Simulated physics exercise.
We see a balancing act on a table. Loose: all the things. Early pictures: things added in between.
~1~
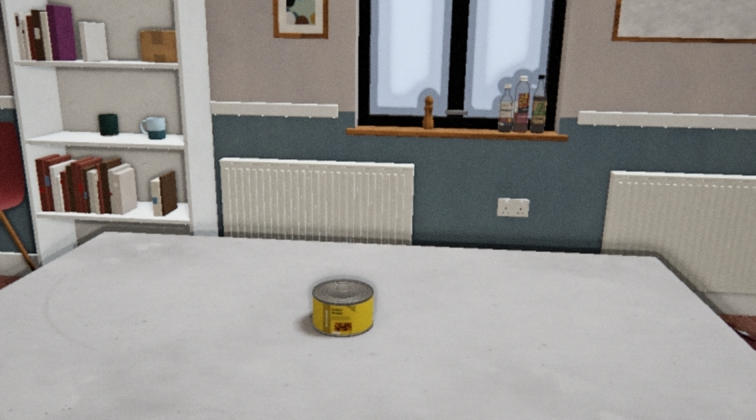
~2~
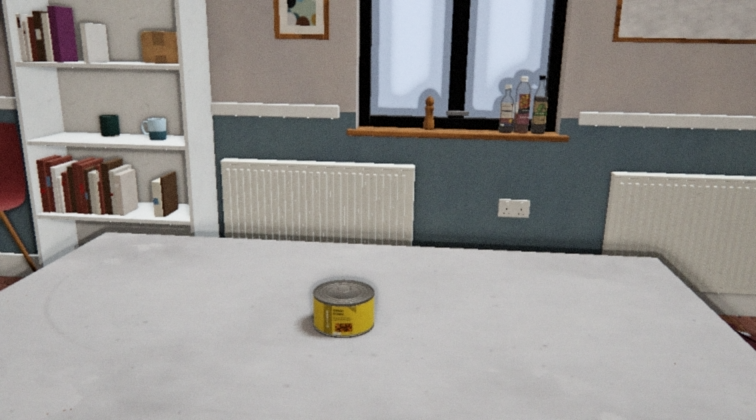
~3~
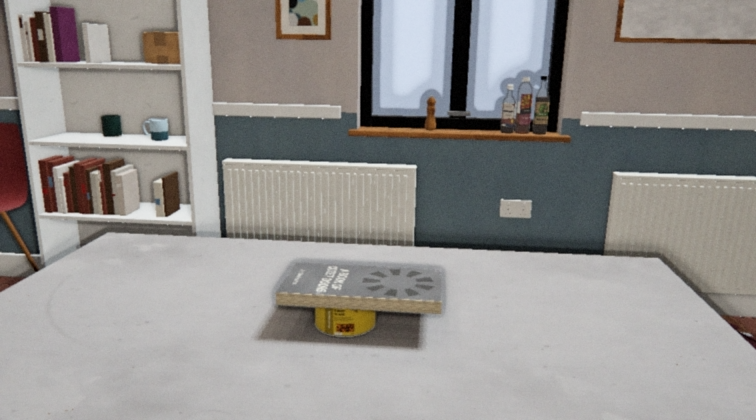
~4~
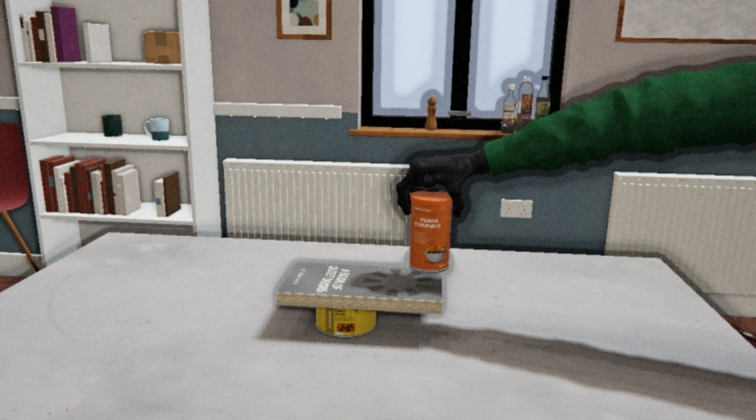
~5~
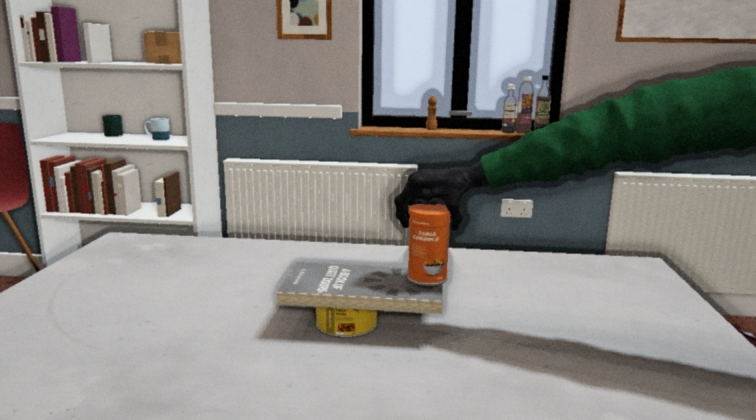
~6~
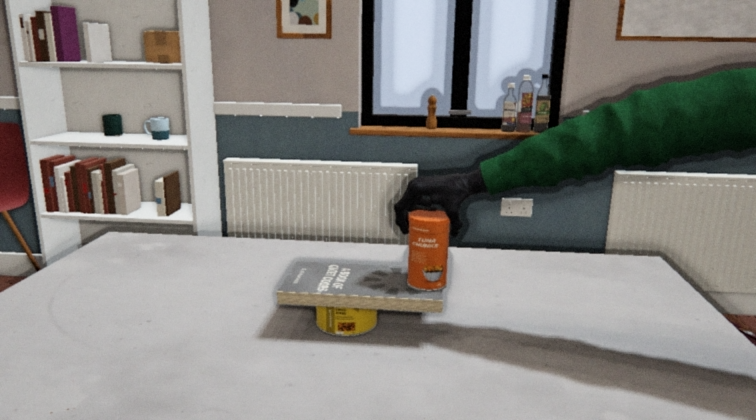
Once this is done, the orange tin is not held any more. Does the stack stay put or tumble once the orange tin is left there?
The stack is not secure.
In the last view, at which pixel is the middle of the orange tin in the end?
The object ends up somewhere around (505, 317).
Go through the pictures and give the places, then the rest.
The last thing is not in view yet, in the first frame.
The last thing is not in view yet, in the second frame.
The last thing is not in view yet; grey book (363, 286), in the third frame.
Coming down; orange tin (430, 231); grey book (364, 286), in the fourth frame.
Coming down; orange tin (429, 244); grey book (364, 286), in the fifth frame.
In place under the hand; orange tin (428, 250); grey book (364, 285), in the sixth frame.
Then, 0.40 s after the last picture, orange tin now fallen; grey book tipped 35° from how it was.
Then, 0.50 s after the last picture, grey book tipped 19° from how it was.
At rest, fallen, orange tin; moved from the start, grey book; yellow tub in place. Seen from the same camera at the end, orange tin near (505, 317). The stack comes apart.
